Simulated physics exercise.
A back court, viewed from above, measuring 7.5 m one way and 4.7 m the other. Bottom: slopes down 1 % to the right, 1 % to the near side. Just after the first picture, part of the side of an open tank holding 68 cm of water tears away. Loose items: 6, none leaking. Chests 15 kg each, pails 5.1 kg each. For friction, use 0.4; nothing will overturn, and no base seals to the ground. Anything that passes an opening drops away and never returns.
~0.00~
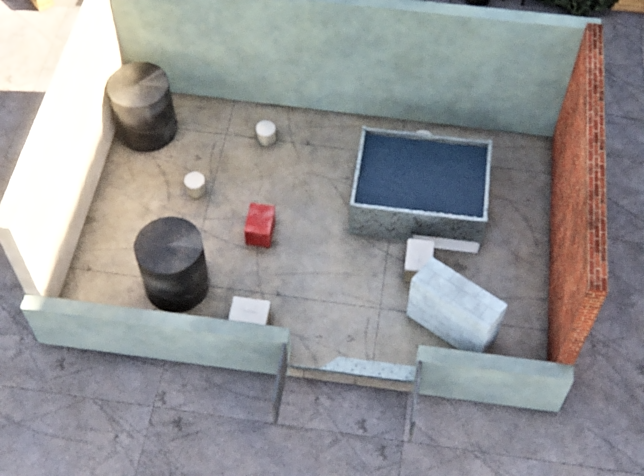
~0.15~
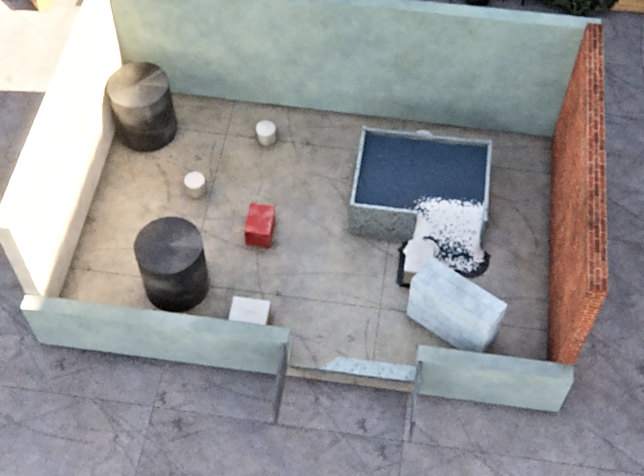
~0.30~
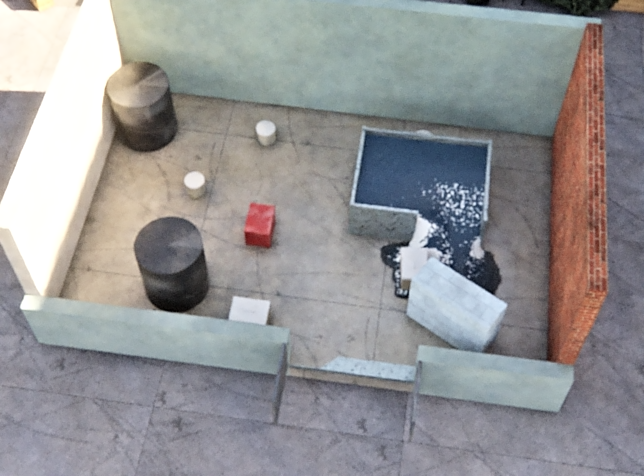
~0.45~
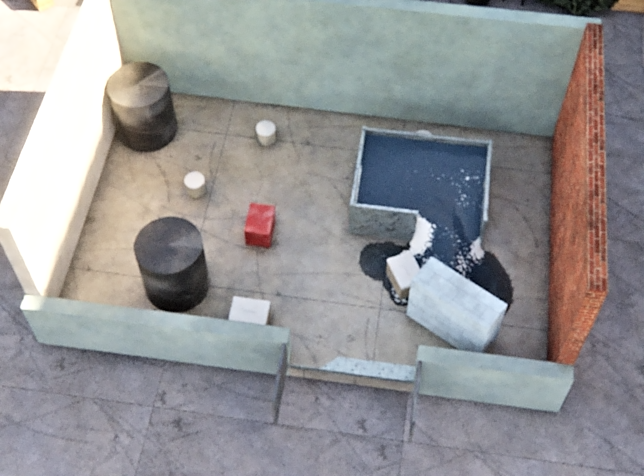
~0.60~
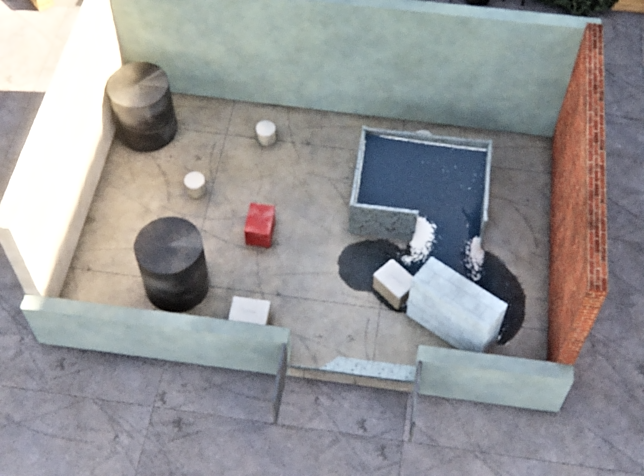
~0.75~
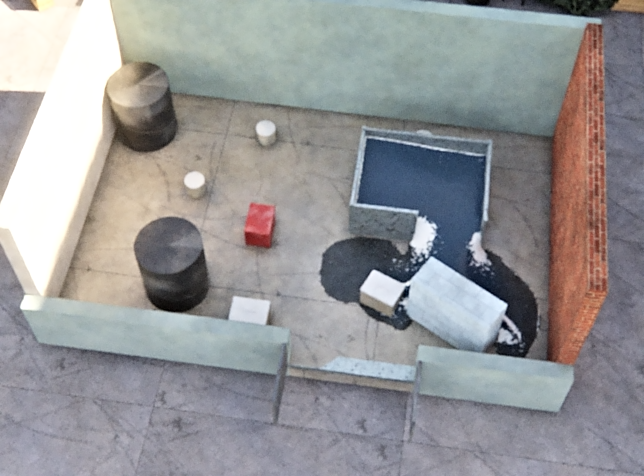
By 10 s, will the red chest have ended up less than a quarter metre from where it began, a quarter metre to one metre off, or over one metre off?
Less than a quarter metre.
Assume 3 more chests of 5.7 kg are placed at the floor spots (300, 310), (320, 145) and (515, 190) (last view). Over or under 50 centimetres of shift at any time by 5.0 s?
Beyond it, within it, beyond it.
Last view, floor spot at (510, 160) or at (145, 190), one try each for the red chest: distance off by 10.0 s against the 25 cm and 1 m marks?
At the first spot it winds up far off; at the second it keeps its position.
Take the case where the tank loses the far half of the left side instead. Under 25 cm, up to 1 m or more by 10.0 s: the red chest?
After that, the red chest shifts somewhat.
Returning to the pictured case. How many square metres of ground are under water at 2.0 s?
My estimate is roughly 13 m2.
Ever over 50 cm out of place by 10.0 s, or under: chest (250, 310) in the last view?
Looking at the run, it comes out clear of the mark.
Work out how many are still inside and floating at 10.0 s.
By my count, 0.
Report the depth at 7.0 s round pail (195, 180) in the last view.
I'd say some 2 cm.
After 2.0 s the red chest is near (259, 218), 0.0 m from its start, aground; 1 of 6 are out; 0 afloat.
After 4.5 s the red chest is near (259, 218), 0.0 m from its start, aground; 1 of 6 are out; 1 afloat.
After 7.0 s the red chest is near (260, 216), 0.0 m from its start, aground; 1 of 6 are out; 1 afloat.
After 10.0 s the red chest is near (260, 216), 0.0 m from its start, aground; 1 of 6 are out; 0 afloat.
